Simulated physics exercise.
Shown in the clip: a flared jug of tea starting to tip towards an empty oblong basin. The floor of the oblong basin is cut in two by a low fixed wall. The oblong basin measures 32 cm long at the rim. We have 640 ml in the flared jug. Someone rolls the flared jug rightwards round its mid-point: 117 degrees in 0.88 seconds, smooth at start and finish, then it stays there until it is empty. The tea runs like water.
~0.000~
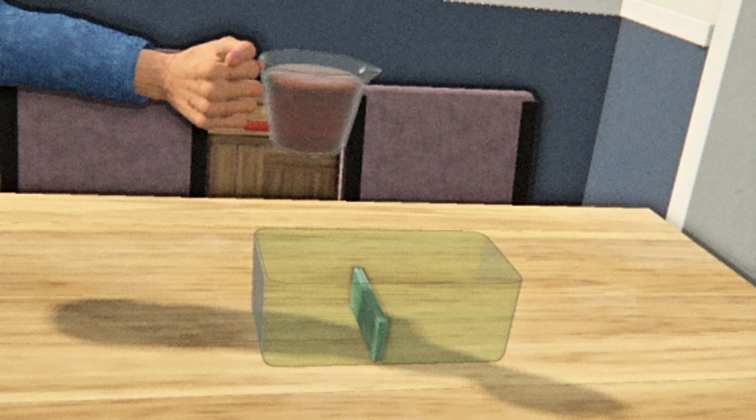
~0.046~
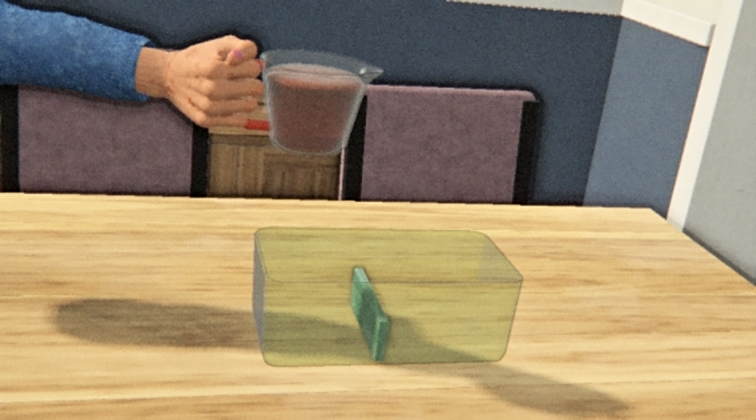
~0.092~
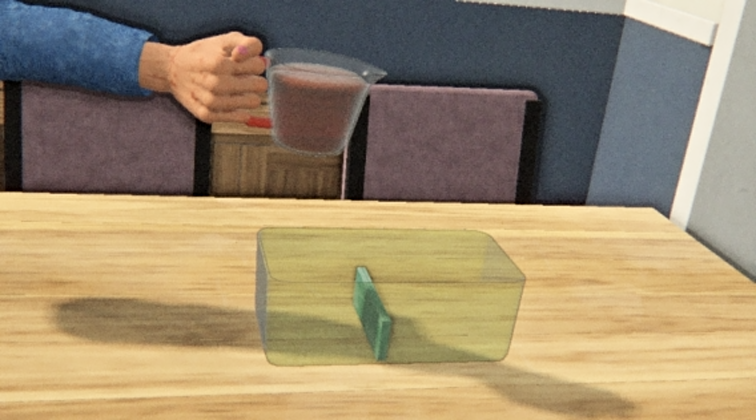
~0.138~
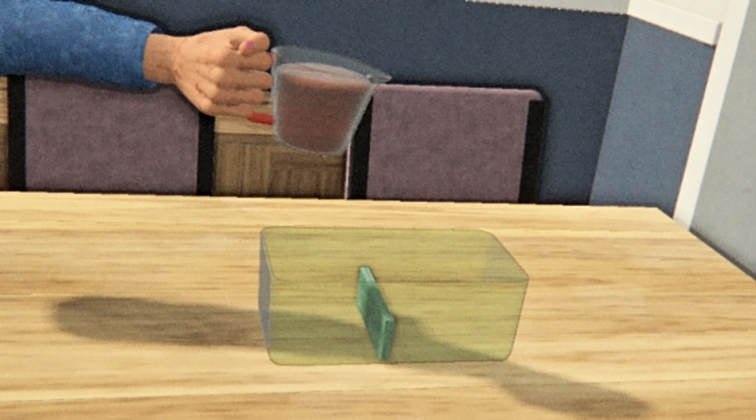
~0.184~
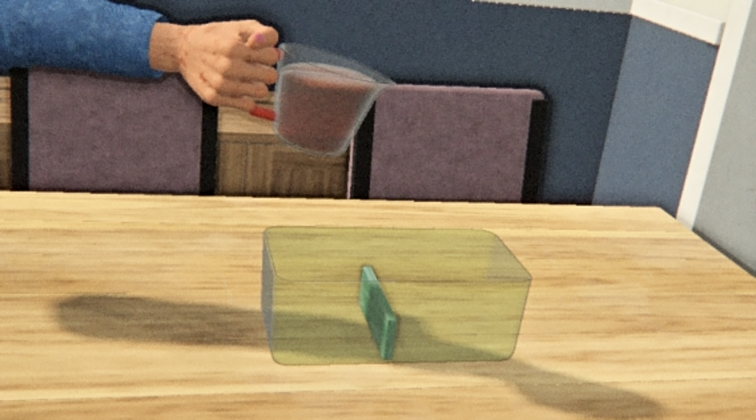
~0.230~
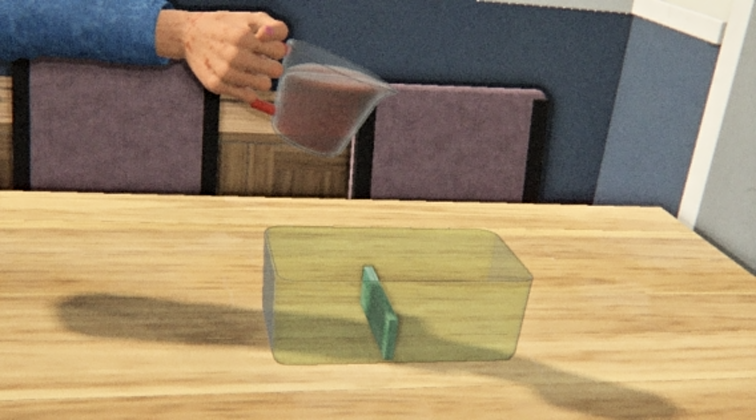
A hand slowly tilts a clear jug of tea rightwards above an oblong basin.
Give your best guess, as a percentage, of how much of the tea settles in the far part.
I would say 82 per cent of it settles there.
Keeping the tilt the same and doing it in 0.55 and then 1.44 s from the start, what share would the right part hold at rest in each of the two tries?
In order, 65 and 85 per cent.
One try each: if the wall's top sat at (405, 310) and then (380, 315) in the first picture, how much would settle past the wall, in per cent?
One try each: Around 35 percent and then around 70 percent.
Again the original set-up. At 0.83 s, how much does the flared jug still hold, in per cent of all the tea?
Around 2 in a hundred.
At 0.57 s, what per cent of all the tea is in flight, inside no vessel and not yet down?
Around 38 percent.
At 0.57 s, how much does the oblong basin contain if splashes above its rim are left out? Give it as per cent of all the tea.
Estimate - around 16 in a hundred parts.
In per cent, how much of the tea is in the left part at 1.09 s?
Roughly 16 in a hundred.
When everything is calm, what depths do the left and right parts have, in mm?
I'd expect close to 4 mm on the left and close to 22 mm on the right.
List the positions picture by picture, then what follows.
In the first picture, it leans 0°; its right rim is at (382, 69); the tea meets the walls at (263, 71) and (362, 78); the oblong basin's rim runs from (260, 255) to (503, 257); the wall's top is at (370, 295).
In the second picture, it leans 1°; its right rim is at (383, 69); the tea meets the walls at (265, 71) and (363, 78).
In the third picture, it leans 3°; its right rim is at (386, 72); the tea meets the walls at (269, 70) and (366, 79).
In the fourth picture, it leans 7°; its right rim is at (391, 76); the tea meets the walls at (274, 70) and (372, 79).
In the fifth picture, it leans 12°; its right rim is at (396, 82); the tea meets the walls at (280, 69) and (380, 80).
In the sixth picture, it leans 19°; its right rim is at (398, 90); the tea meets the walls at (283, 72) and (388, 85).
By 0.57 s the tilt is 86° and 46 per cent is still to pour, 0 is left of the wall and 16 right of it.
By 0.83 s the tilt is 116° and 2 per cent is still to pour, 7 is left of the wall and 80 right of it.
By 1.09 s the tilt is 117° and 0 per cent is still to pour, 16 is left of the wall and 82 right of it.
By 1.38 s the tilt is 117° and 0 per cent is still to pour, 16 is left of the wall and 82 right of it.
At rest 16 per cent lies left of the wall, 82 right of it and 2 outside.
